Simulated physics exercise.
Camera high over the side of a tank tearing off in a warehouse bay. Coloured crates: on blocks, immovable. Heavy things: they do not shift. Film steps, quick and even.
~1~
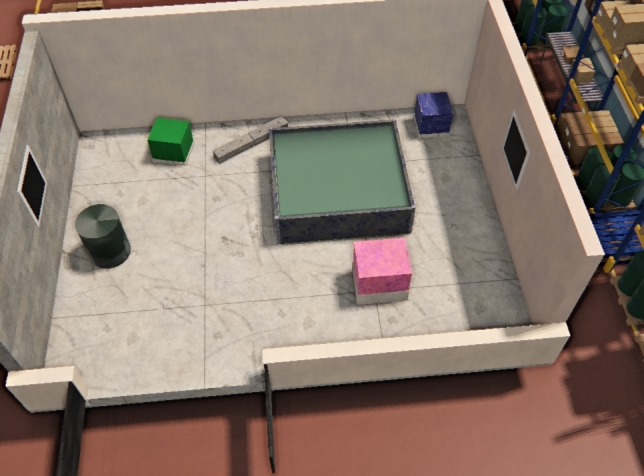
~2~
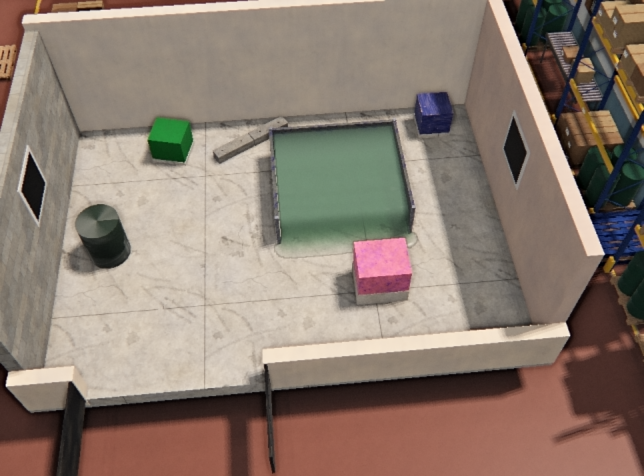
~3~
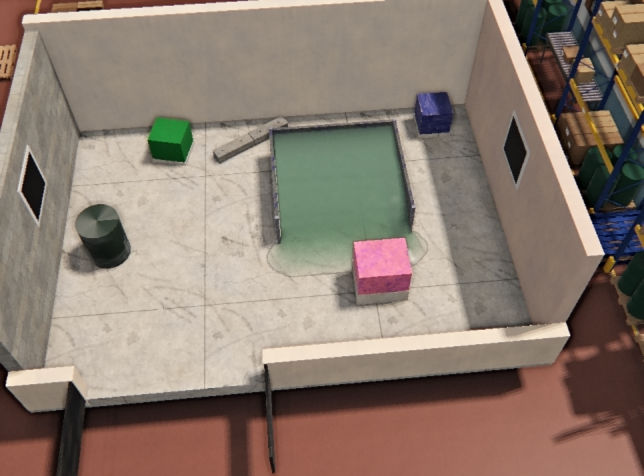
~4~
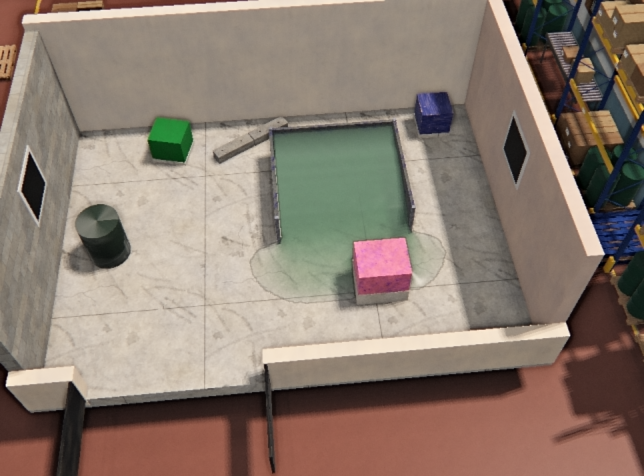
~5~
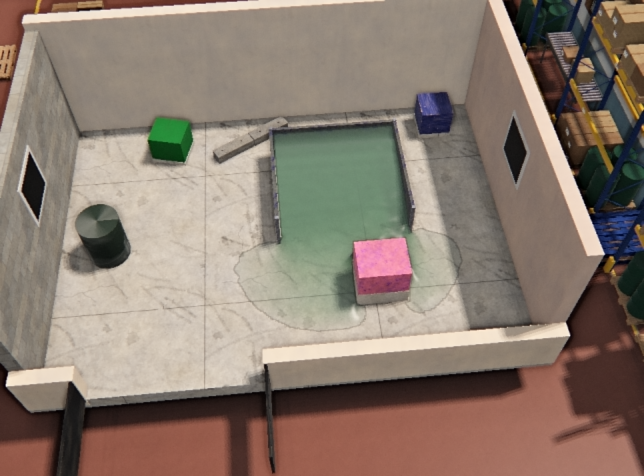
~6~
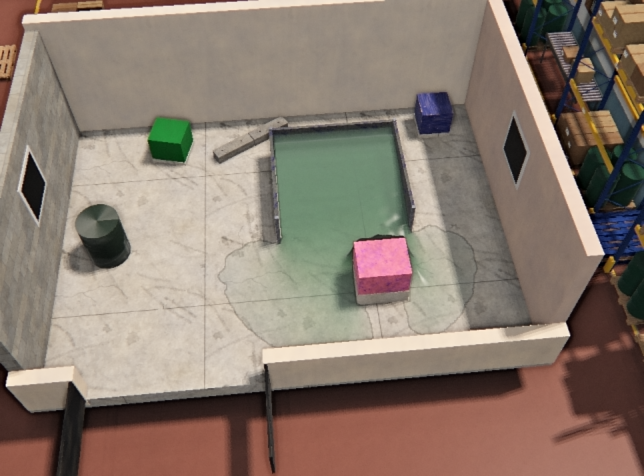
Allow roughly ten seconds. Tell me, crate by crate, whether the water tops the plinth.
Pink crate: Yes, it does. Green crate: No, it does not. Blue crate: Yes, it does.
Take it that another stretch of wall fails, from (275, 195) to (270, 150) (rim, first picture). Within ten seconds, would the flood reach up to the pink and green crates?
Note: Pink one is left dry; green one is overtopped.
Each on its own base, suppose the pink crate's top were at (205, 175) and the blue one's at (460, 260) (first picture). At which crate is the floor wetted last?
That should be the one in green.
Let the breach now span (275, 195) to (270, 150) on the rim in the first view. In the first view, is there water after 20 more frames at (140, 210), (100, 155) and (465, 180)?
Spot one: Reached by the flood. Spot two: Reached by the flood. Spot three: Spared by the leak.
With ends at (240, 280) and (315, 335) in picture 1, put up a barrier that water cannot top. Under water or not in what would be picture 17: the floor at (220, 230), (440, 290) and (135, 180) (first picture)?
Outcome by spot, in order - watered, watered, unwatered.
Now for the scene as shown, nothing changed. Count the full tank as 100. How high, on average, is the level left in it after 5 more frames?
54 percent or thereabouts.
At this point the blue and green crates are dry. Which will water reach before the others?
That would be the blue one.
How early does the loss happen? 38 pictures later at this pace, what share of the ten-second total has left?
About 75 per cent.
A moment on, water covers 30 % of the floor; the pink crate water round its plinth, the green crate not reached, the blue crate not reached.
Next, water covers 35 % of the floor; the pink crate water round its plinth, the green crate not reached, the blue crate not reached.
Then, water covers 50 % of the floor; the pink crate water round its plinth, the green crate not reached, the blue crate water round its plinth.
Later, water covers 70 % of the floor; the pink crate water round its plinth, the green crate not reached, the blue crate water round its plinth.
In the end, water covers 95 % of the floor; the pink crate was topped, the green crate stayed above the water, the blue crate was topped.
